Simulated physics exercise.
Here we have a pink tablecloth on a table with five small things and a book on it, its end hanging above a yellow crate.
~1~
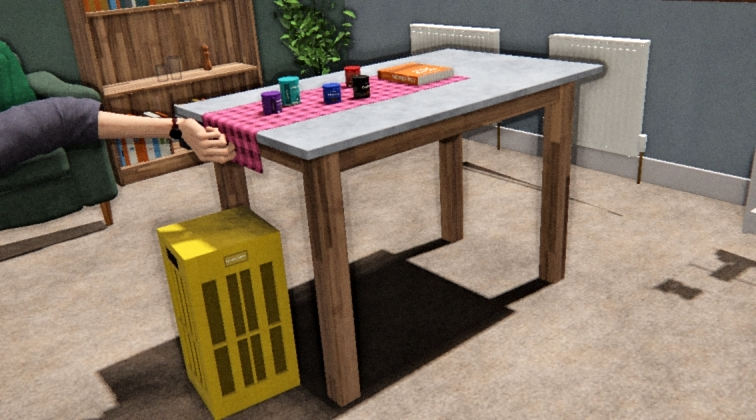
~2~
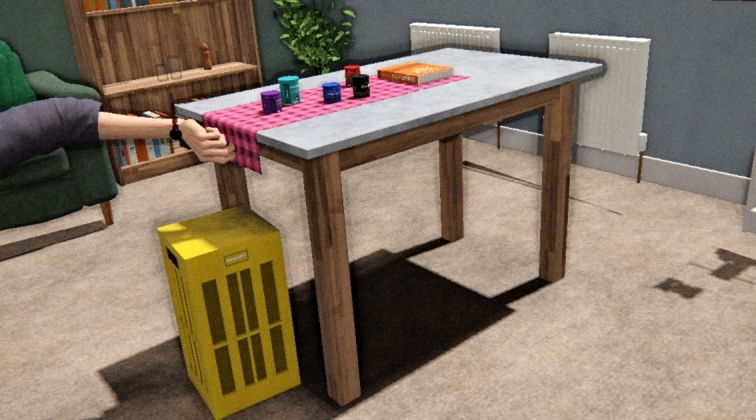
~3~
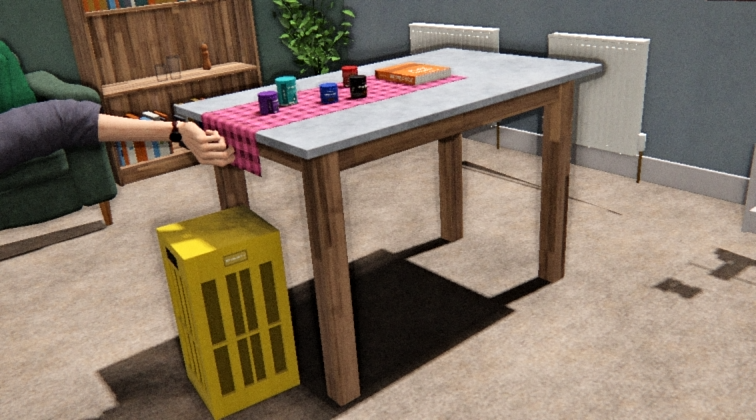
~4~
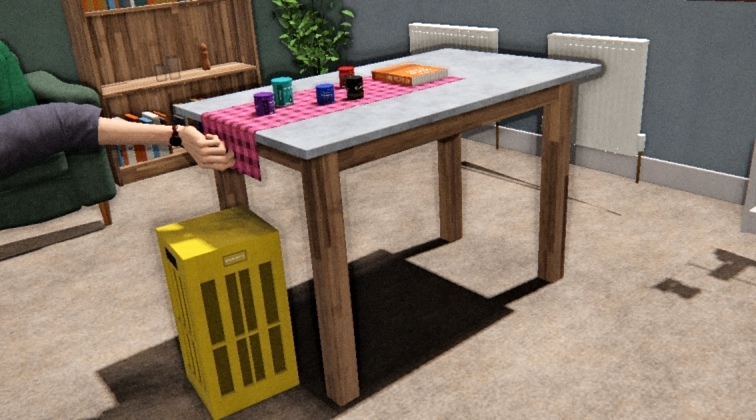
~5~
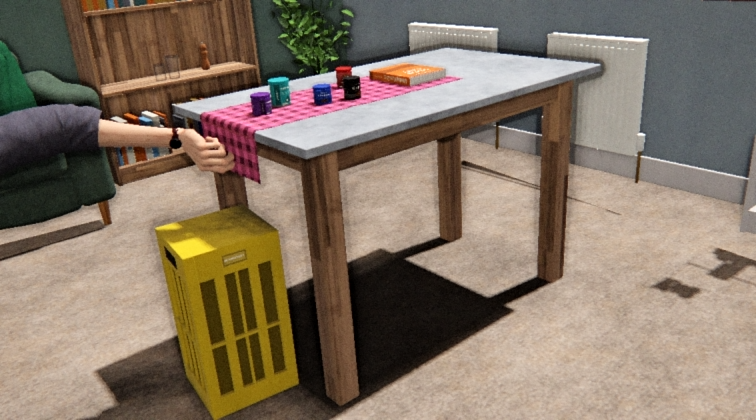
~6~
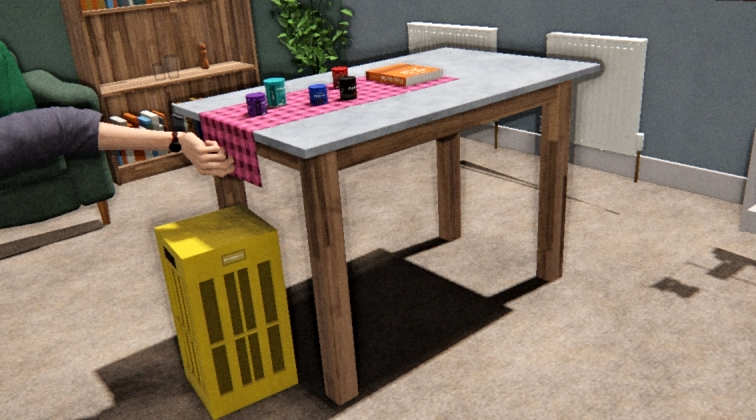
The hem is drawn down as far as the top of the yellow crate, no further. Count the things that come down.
The answer is one.
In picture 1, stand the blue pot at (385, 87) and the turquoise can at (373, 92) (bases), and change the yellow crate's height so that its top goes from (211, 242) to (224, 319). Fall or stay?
The blue pot stays on; the turquoise can stays on.
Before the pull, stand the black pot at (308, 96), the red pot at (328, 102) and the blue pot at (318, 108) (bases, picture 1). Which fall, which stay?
The black pot holds on, the red pot survives, the blue pot does not fall.
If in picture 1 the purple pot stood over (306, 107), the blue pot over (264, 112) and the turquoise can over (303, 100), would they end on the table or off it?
The purple pot keeps its place on top, the blue pot is carried off, the turquoise can remains up.
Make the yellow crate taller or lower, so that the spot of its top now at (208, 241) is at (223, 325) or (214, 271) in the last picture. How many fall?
In that case 4 and 2.
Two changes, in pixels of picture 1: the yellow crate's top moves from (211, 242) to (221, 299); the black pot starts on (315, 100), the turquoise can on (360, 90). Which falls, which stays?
The black pot is carried off; the turquoise can survives.
Soon after, hem near (236, 205); all still up.
After that, hem on the crate; purple pot gone.
In the end, hem on the crate; purple pot gone. Over the edge go one.
